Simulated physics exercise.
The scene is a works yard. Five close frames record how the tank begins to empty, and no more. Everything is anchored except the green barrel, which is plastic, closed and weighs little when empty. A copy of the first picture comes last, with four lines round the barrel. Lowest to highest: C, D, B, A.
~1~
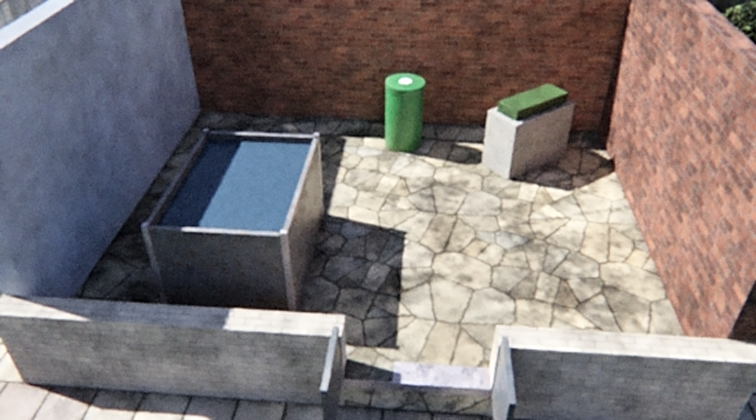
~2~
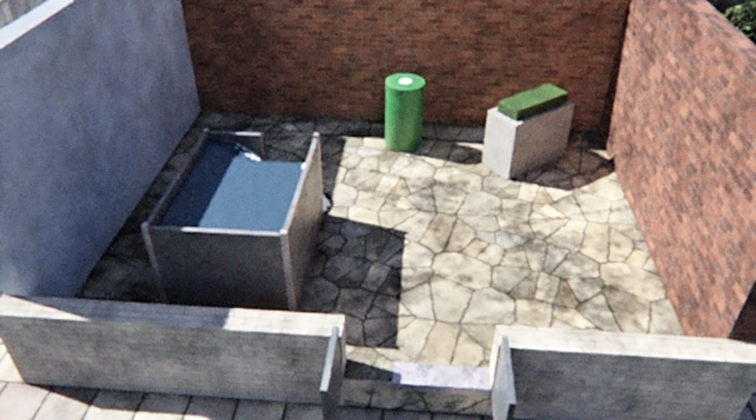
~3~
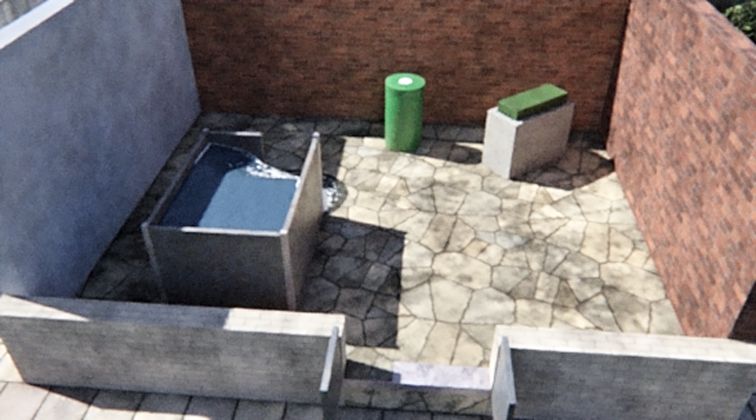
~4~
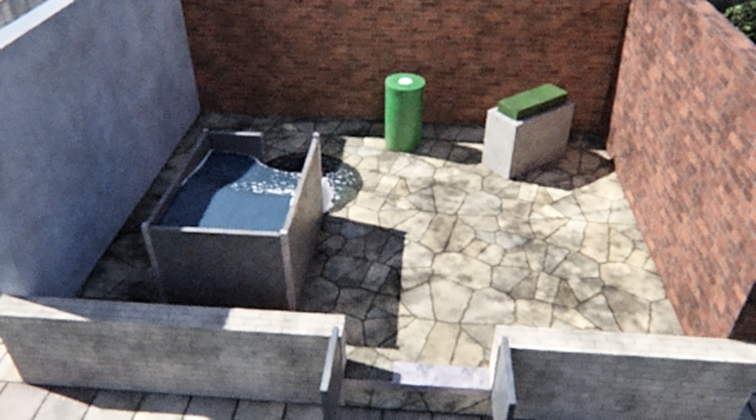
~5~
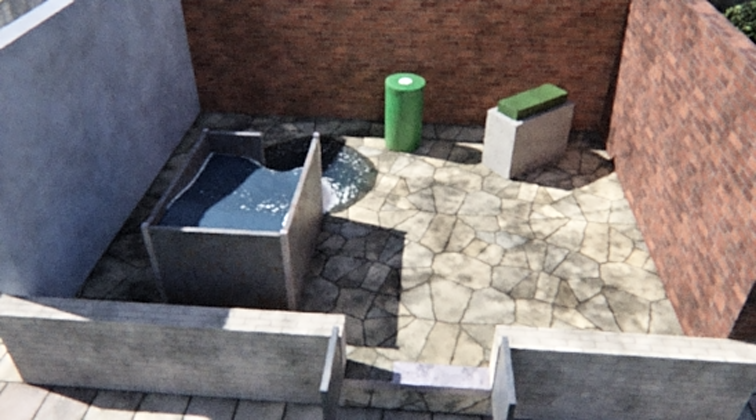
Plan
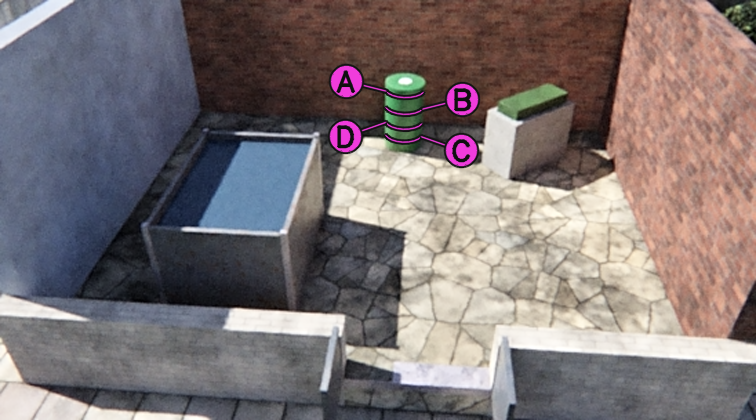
A large tank brimming with water in a walled yard opened at its far right corner, and water poured out behind it, spreading a dark, glinting pool over the paving on the green barrel's side.
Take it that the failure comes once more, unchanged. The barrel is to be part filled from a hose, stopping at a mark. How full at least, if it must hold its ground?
It is D.
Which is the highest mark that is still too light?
That would be C.
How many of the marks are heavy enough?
Three of the four.
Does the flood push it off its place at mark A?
No, not at all.
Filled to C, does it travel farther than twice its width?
Yes, clearly.
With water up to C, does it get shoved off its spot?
Yes, that goes wrong.
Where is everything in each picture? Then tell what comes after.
Lid of the green barrel at (405, 82); tank full, its middle at (241, 184); open gate at (420, 324).
Water covers 1 % of the ground, mostly out of sight from here.
Water covers 3 % of the ground, mostly out of sight from here.
Water covers 6 % of the ground, mostly out of sight from here.
Lid of the green barrel at (405, 82); water covers 9 % of the ground and is seen nearest the barrel at (366, 168).
On the marked copy, A at (404, 97); B at (403, 114); C at (402, 142); D at (403, 129); from the bottom up C, D, B, A.
If A is chosen, it does not move.
If B is chosen, it does not move.
If C is chosen, it is pushed about 3 times its own width away.
If D is chosen, it does not move.
